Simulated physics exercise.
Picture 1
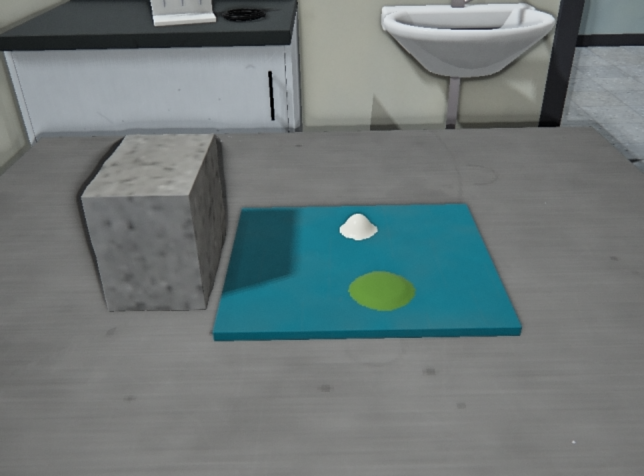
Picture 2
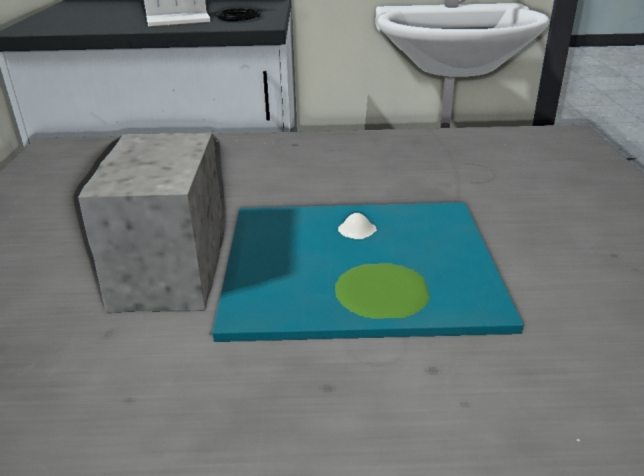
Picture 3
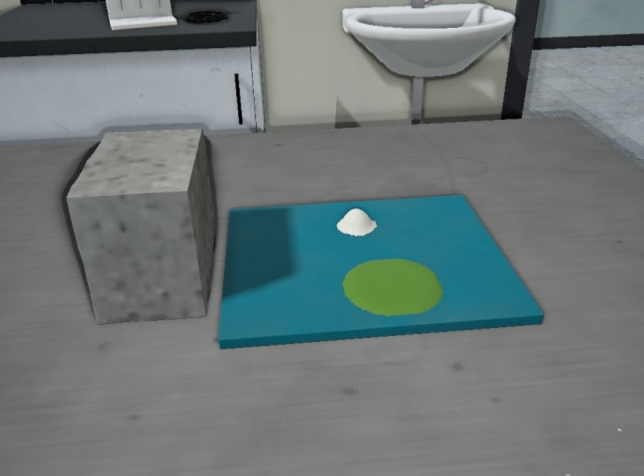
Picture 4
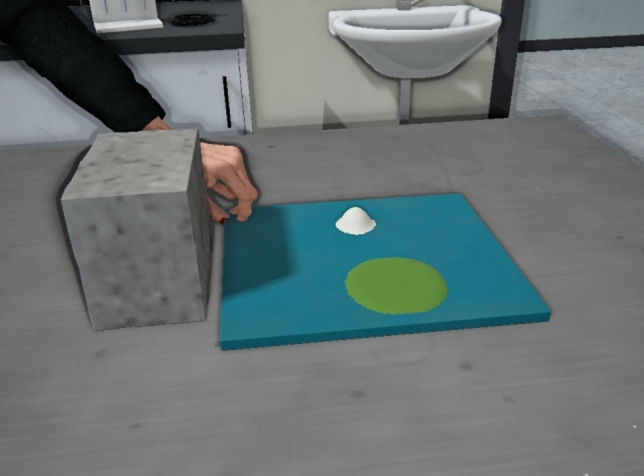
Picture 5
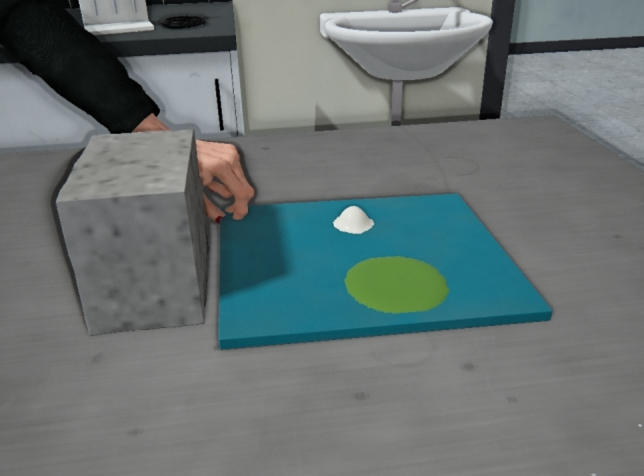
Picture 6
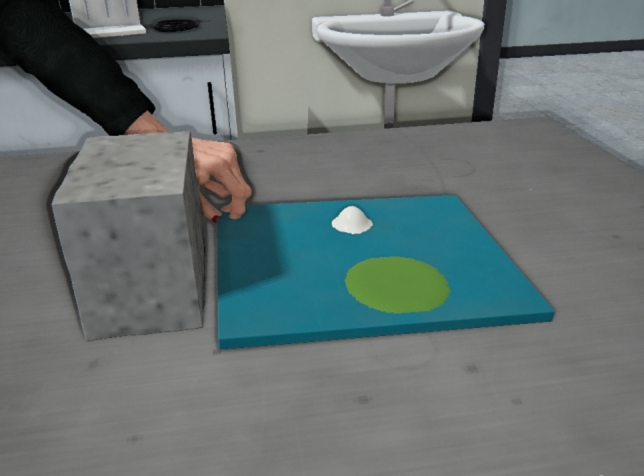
A green puddle on a blue tray spread wider while the small white heap behind it kept its shape, and then a hand reached in behind the stone block and held the tray's left end.
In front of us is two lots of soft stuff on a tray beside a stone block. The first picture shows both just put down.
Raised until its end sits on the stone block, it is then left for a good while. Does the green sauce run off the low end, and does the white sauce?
Watch the green sauce - it drops off; the white sauce hangs on.
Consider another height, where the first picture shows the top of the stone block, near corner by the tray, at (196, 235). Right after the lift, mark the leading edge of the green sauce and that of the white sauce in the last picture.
You'd find the first close to (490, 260) and the second close to (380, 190).
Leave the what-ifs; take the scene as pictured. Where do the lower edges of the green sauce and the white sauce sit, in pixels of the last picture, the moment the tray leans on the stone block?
Fronts, final frame: First approx. (517, 268); second approx. (389, 172).
Soon after, slope about 30°; the green sauce has crept down a long way; the white sauce has not moved.
Later, the green sauce is dripping off the low end; the white sauce has not moved.
In the end, slope about 30°; the green sauce is dripping off the low end; the white sauce has not moved.
